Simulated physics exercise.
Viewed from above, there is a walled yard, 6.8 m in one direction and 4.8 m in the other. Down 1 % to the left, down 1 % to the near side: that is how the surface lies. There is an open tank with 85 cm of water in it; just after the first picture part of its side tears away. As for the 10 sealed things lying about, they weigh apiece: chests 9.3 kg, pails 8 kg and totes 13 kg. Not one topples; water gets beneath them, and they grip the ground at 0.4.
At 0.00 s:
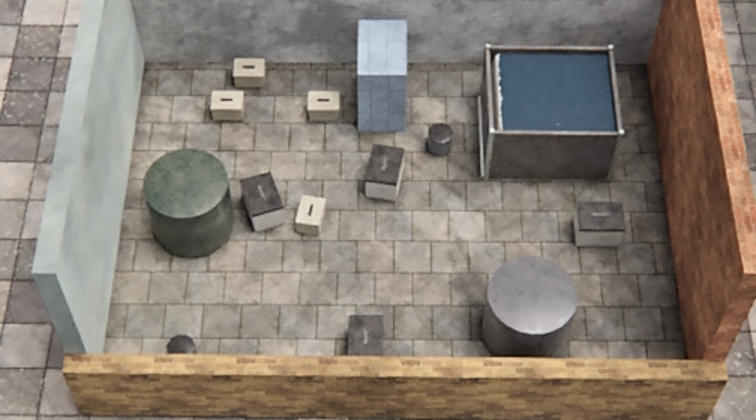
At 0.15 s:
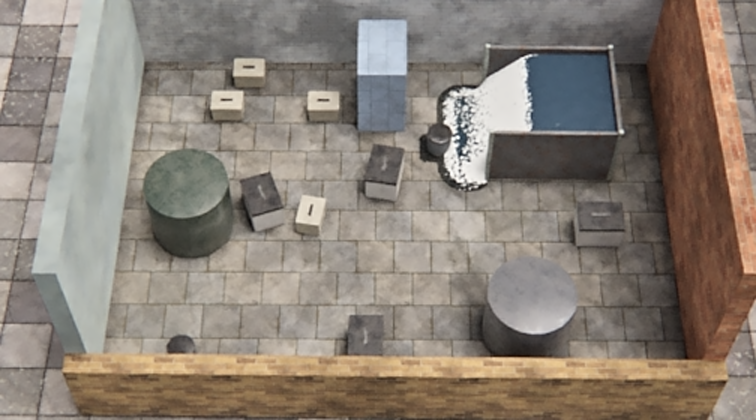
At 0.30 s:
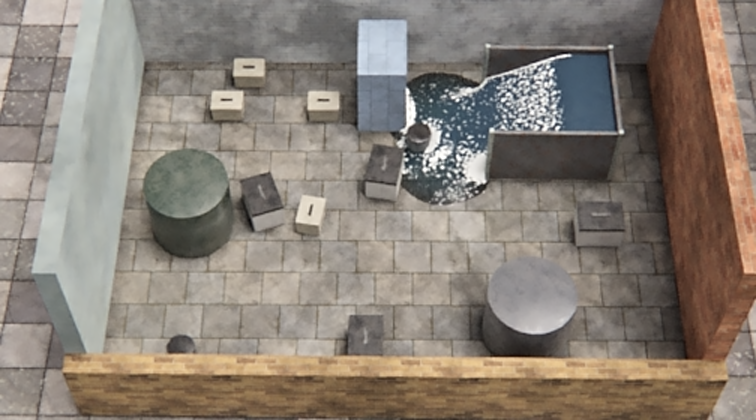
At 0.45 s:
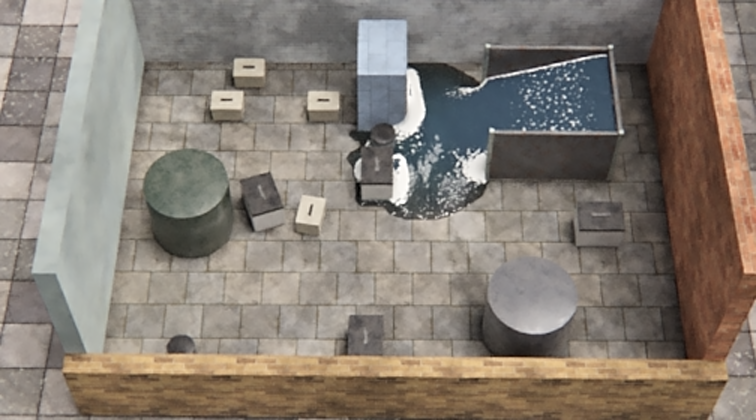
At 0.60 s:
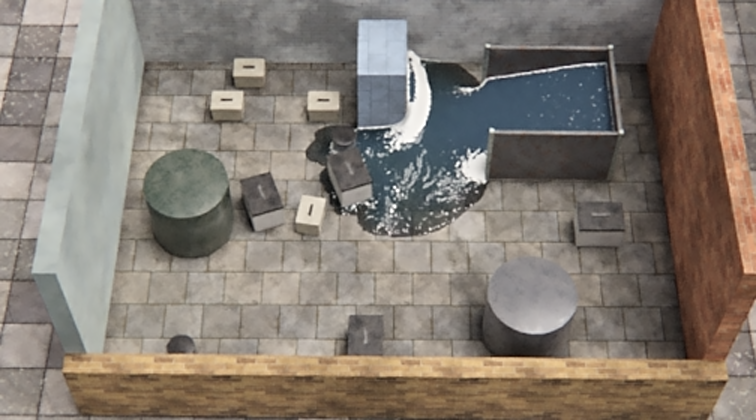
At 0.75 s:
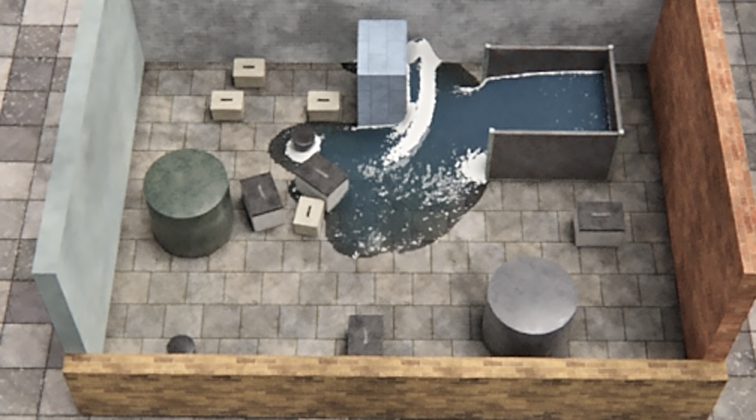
Water pouring from the torn side of an open tank across a walled yard, pushing a small dark pail and then a dark chest leftward.
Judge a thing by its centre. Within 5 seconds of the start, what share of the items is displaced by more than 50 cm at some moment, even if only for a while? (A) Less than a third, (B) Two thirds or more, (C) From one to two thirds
Answer: B.
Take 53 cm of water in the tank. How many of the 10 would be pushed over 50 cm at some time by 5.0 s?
That would make 5 of them.
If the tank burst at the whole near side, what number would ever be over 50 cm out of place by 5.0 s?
That would give 3.
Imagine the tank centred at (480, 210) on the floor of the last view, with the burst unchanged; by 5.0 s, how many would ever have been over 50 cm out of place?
In that case 8 of them.
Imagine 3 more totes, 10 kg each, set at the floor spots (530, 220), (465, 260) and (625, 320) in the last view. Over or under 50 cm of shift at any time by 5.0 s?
Respectively: Doesn't reach it; doesn't reach it; doesn't reach it.
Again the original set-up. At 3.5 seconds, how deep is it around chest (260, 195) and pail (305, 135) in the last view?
Roughly 14 and 12 cm.
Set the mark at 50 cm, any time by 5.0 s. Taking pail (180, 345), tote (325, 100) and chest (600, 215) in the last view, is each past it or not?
In turn: Past it, under, less.
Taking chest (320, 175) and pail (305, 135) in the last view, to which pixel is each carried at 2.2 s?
Near (189, 134) and (146, 107).
After 1.1 s 2 of 10 are over 50 cm from their spots; 1 afloat.
After 2.2 s 5 of 10 are over 50 cm from their spots; 4 afloat.
After 3.5 s 7 of 10 are over 50 cm from their spots; 7 afloat.
After 5.0 s 8 of 10 are over 50 cm from their spots, and 8 have been at some point; 5 afloat.
